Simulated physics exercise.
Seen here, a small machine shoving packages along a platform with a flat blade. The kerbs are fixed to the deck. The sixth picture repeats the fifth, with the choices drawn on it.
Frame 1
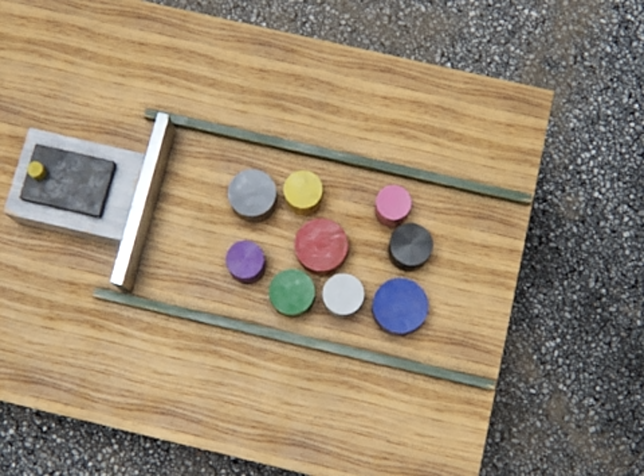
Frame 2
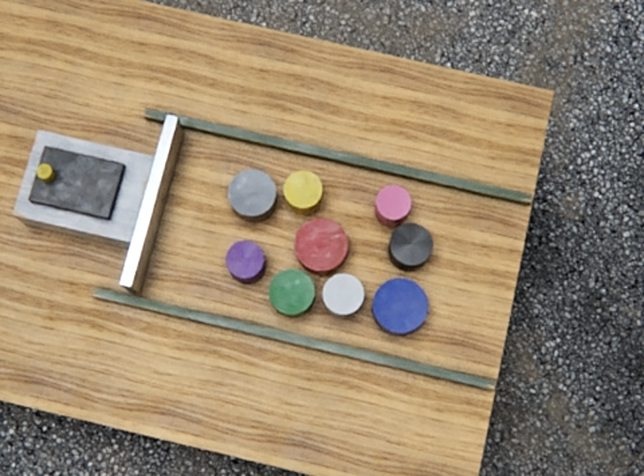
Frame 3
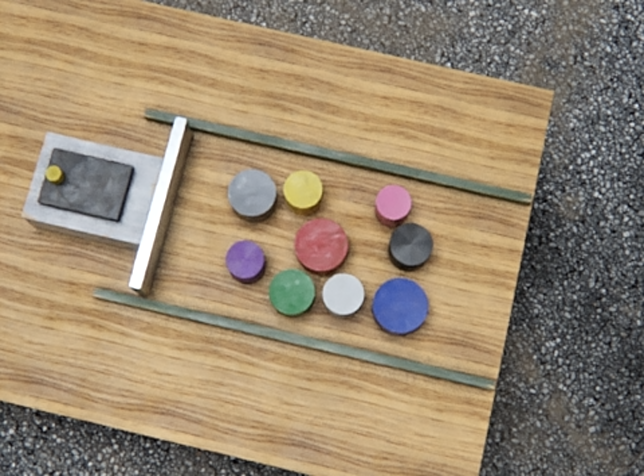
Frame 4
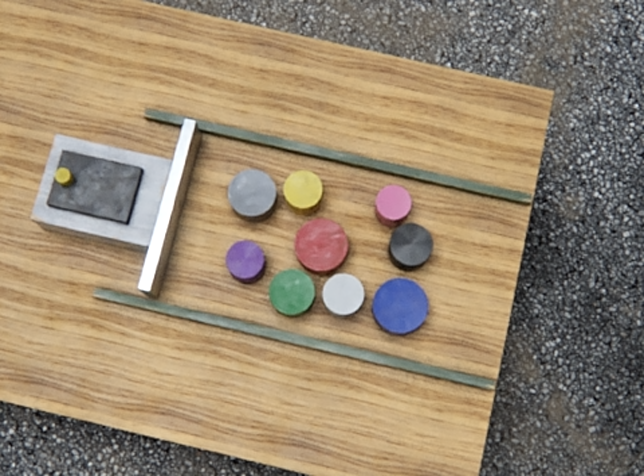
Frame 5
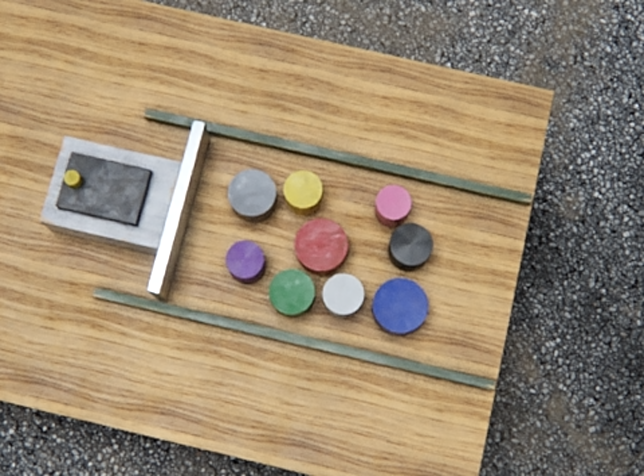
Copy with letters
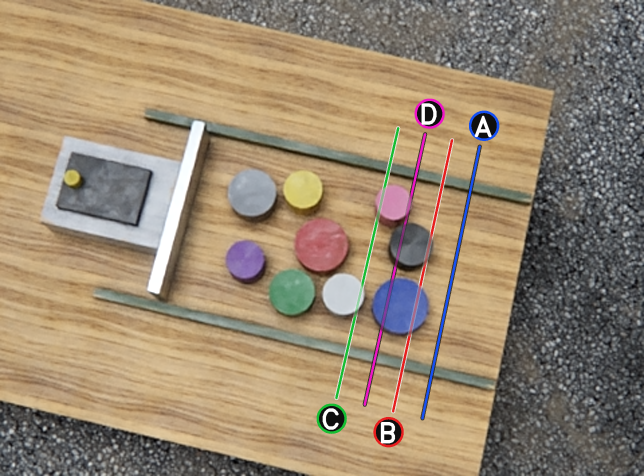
A small gray machine with a flat blade crept a short way to the right along a wooden platform, between two green strips, while the colorful round packages ahead of it stayed still, untouched.
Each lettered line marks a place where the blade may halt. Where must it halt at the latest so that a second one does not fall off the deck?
No second one falls up to B.
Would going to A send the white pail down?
Yes.
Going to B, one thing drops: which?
The blue pail.
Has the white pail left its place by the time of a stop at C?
By then, yes.
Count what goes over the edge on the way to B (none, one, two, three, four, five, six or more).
One.
On the copy, A at (452, 279); B at (423, 272); C at (368, 259); D at (396, 266).
On B. First, robot (198, 210); white pail (349, 300); green pail (306, 302).
Then, robot (286, 230); blue pail (454, 313); black canister (446, 241).
Finally, robot (355, 246); blue pail over the edge; black canister (513, 255); one fallen.
By contrast, A drops three; C is within the limit but short; D is within the limit but short.
